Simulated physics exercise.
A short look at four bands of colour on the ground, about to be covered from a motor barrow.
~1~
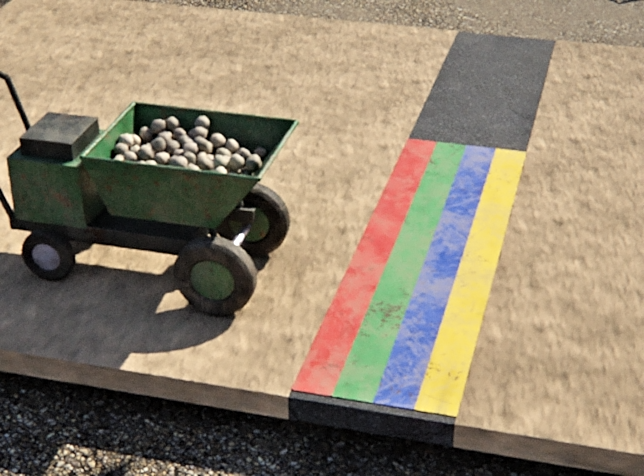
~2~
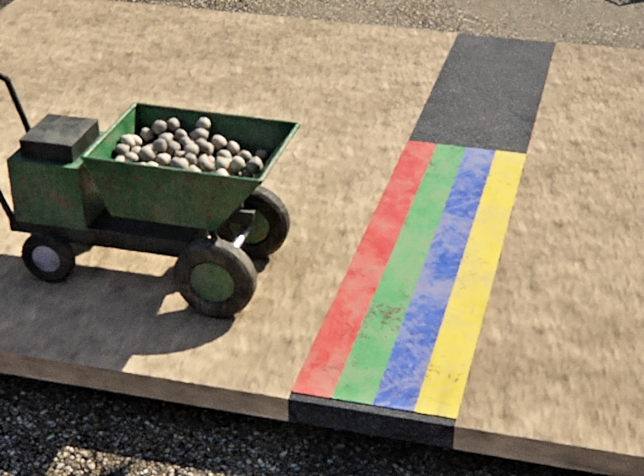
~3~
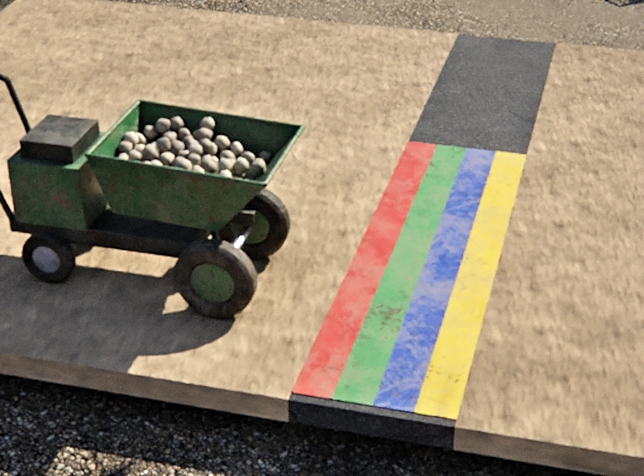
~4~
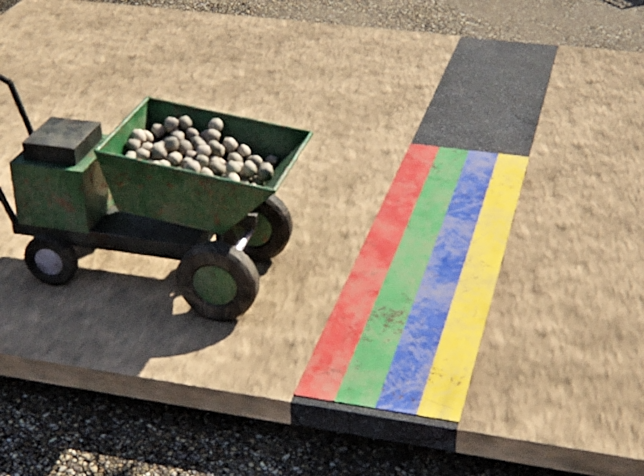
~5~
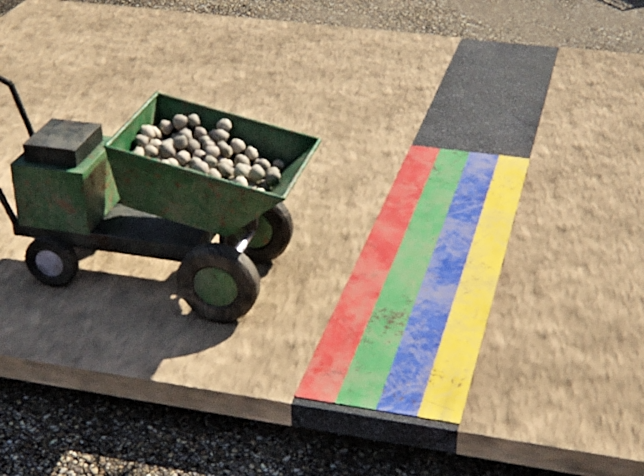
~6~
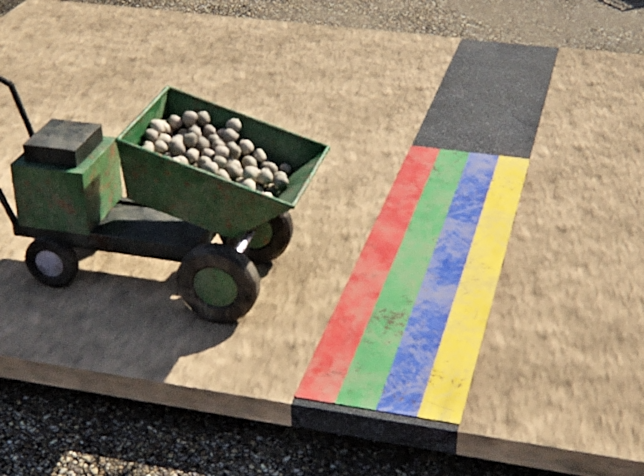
At first, a green motor barrow loaded with river pebbles stands with its skip level, left of red, green, blue and yellow strips on the ground. The skip then tips slightly toward the strips, and its tilt steadily grows until it is clearly angled, its rear raised and the pebbles still inside.
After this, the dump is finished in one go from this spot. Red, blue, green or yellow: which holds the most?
The green strip carries the most.
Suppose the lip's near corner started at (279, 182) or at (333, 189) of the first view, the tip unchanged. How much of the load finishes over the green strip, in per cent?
The first gives 20 %, the second 0 %.
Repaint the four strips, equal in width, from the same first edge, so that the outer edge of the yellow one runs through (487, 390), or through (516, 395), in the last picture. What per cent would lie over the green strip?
The first gives 30 %, the second 30 %.
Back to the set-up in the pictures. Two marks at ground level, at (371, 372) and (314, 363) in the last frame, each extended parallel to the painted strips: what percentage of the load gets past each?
First some 50, then 80 per cent.
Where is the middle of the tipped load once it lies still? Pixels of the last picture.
Near (406, 309).
Soon after the last picture, skip tipped steeply; all in the skip.
A little later, skip tipped right over; nearly all in the skip; a stray few over the red strip; a small part over the green strip.
Later still, skip tipped right over; about a third in the skip; a small part over the red strip; about a third over the green strip; about a quarter over the blue strip; a small part over the yellow strip; a stray few off the paint.
At rest, skip tipped right over; about a quarter in the skip; a small part over the red strip; about a third over the green strip; about a quarter over the blue strip; a small part over the yellow strip; a small part off the paint.
